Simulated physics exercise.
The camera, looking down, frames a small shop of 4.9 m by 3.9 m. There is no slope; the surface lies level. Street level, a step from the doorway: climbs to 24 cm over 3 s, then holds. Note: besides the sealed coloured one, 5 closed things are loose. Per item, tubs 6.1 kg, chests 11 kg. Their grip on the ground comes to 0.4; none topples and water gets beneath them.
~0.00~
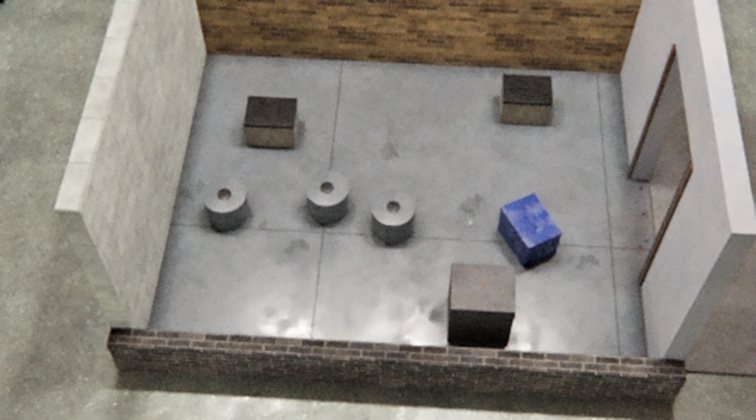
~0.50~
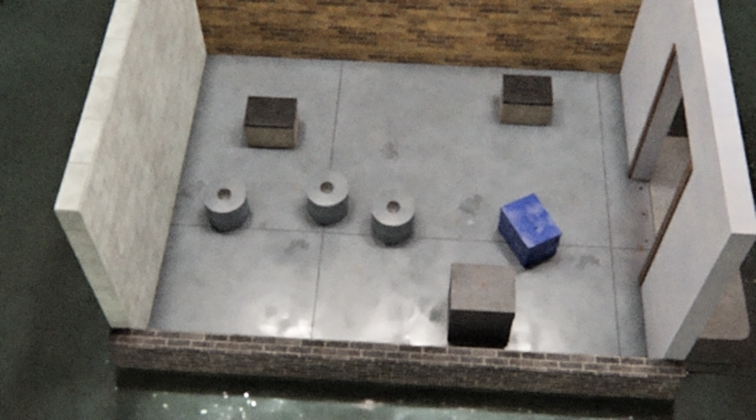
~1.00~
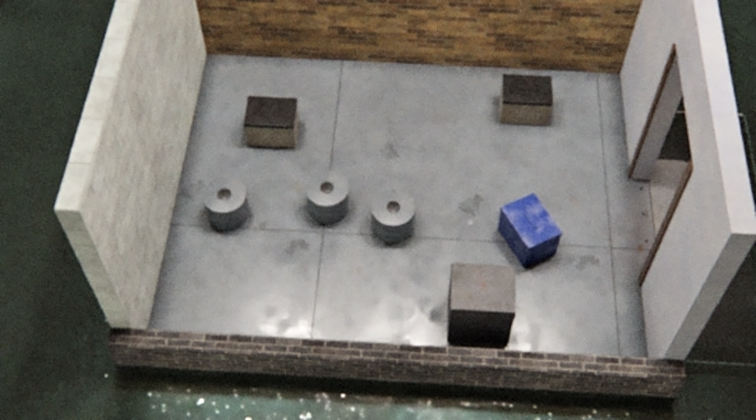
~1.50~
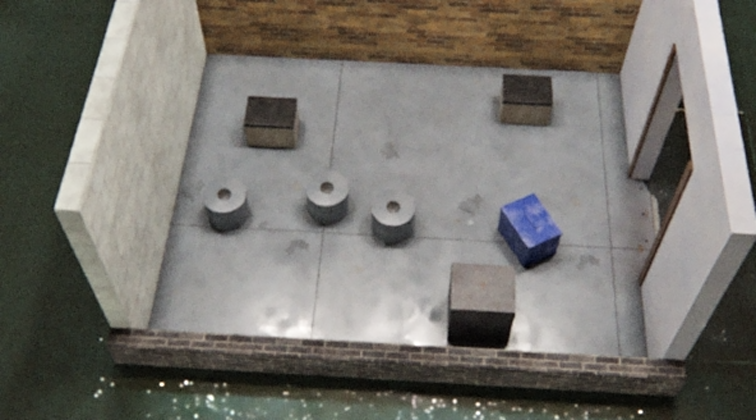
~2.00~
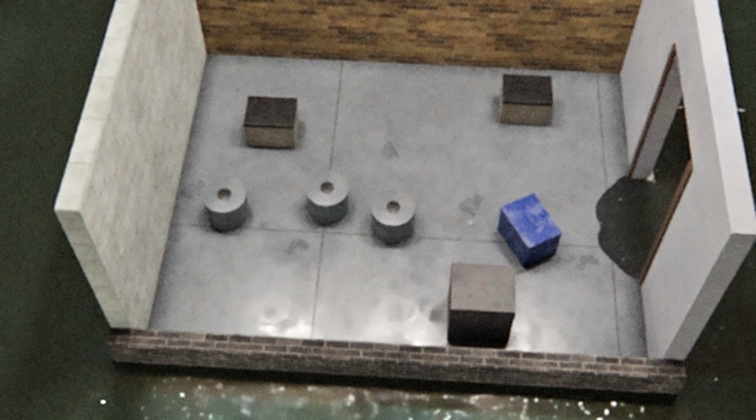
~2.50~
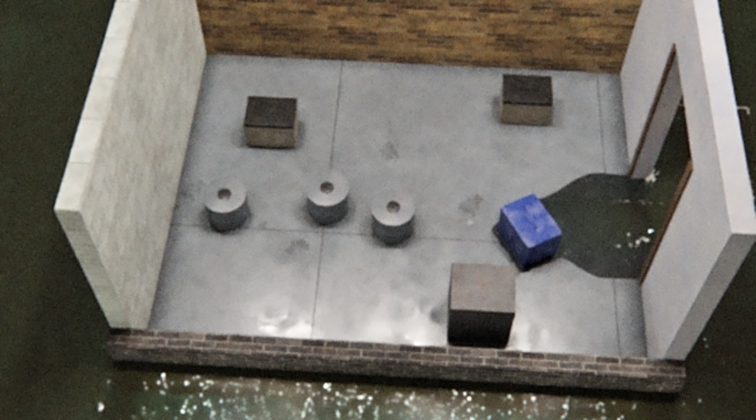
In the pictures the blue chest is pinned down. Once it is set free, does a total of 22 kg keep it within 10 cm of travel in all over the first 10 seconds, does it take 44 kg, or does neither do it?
I predict neither option keeps it in place.
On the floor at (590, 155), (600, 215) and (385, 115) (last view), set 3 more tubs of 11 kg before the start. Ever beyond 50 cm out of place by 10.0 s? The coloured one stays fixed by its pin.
Answer by position: Inside the range; outside the range; outside the range.
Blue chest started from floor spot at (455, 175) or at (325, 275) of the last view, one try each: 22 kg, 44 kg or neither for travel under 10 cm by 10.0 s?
Trial 1 - only the upper mass works; trial 2 - only the upper mass works.
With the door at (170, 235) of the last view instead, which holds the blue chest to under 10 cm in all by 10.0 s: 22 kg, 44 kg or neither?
The big mass is needed.
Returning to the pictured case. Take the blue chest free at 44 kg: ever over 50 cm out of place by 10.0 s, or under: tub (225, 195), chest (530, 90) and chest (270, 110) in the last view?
In turn: Past it, past it, past it.
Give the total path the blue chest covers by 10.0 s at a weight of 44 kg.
I'd say close to 40 cm in total.
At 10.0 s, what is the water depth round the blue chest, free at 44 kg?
Close to 8 cm deep.
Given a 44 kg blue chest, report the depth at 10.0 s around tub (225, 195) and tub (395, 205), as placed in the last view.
About 6 and 5 cm.
After 3.5 s the blue chest would be 27 cm from its start with 22 kg and 1 cm from its start with 44 kg; 8 cm of water round it then.
After 4.5 s the blue chest would be 95 cm from its start with 22 kg and 24 cm from its start with 44 kg; 6 cm of water round it then.
After 7.0 s the blue chest would be 200 cm from its start with 22 kg and 28 cm from its start with 44 kg; 7 cm of water round it then.
After 10.0 s the blue chest would be 226 cm from its start with 22 kg and 39 cm from its start with 44 kg; 8 cm of water round it then.
